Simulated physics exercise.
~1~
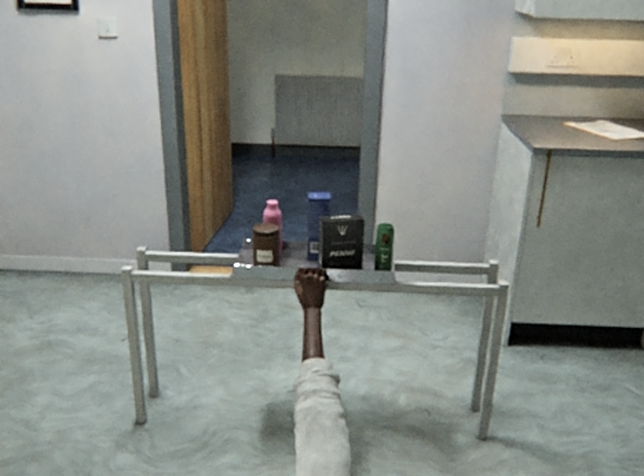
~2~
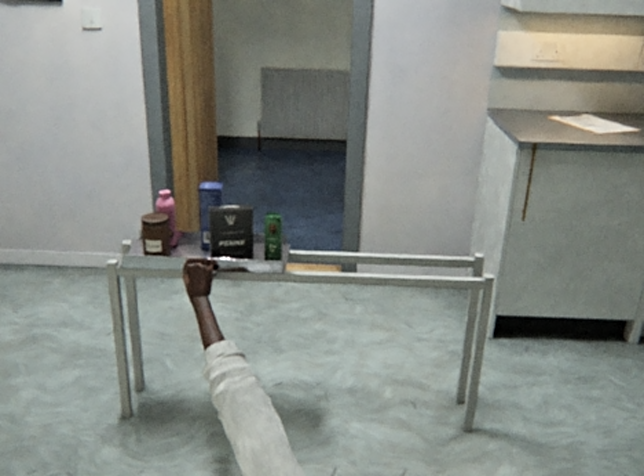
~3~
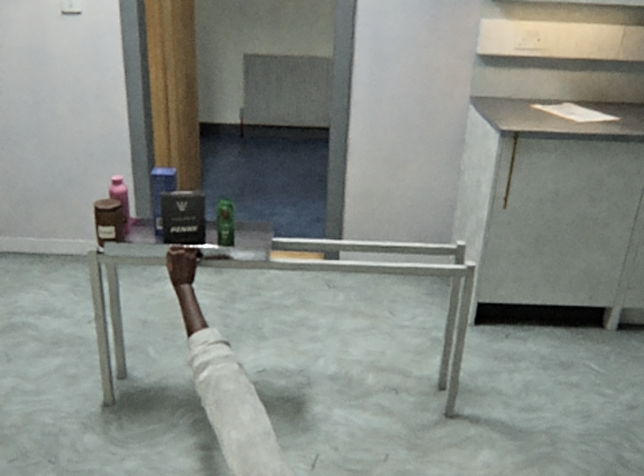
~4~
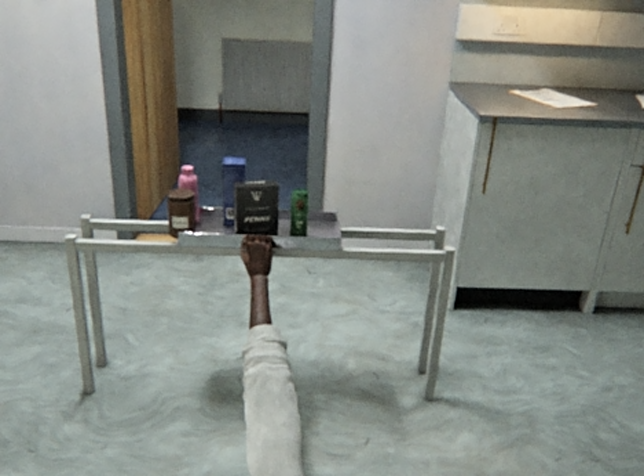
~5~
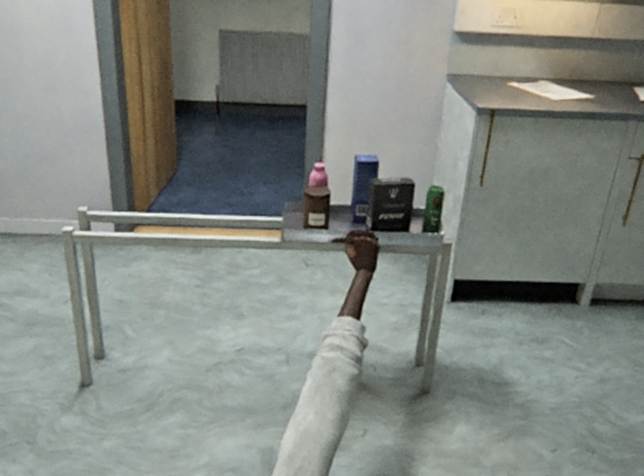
A tray sits midway along a metal frame with rails, seen from the front and slightly above, in a room with a swirled grey-green floor, an open doorway behind and a counter at the right. On it stand a brown jar, a pink bottle, a blue carton, a black packet and a green can, with a dark-skinned hand in a pale sleeve at its front edge. The hand moves the tray left to the end of the frame. It then travels back right, past the middle, to the far end. All five items remain upright on the tray.
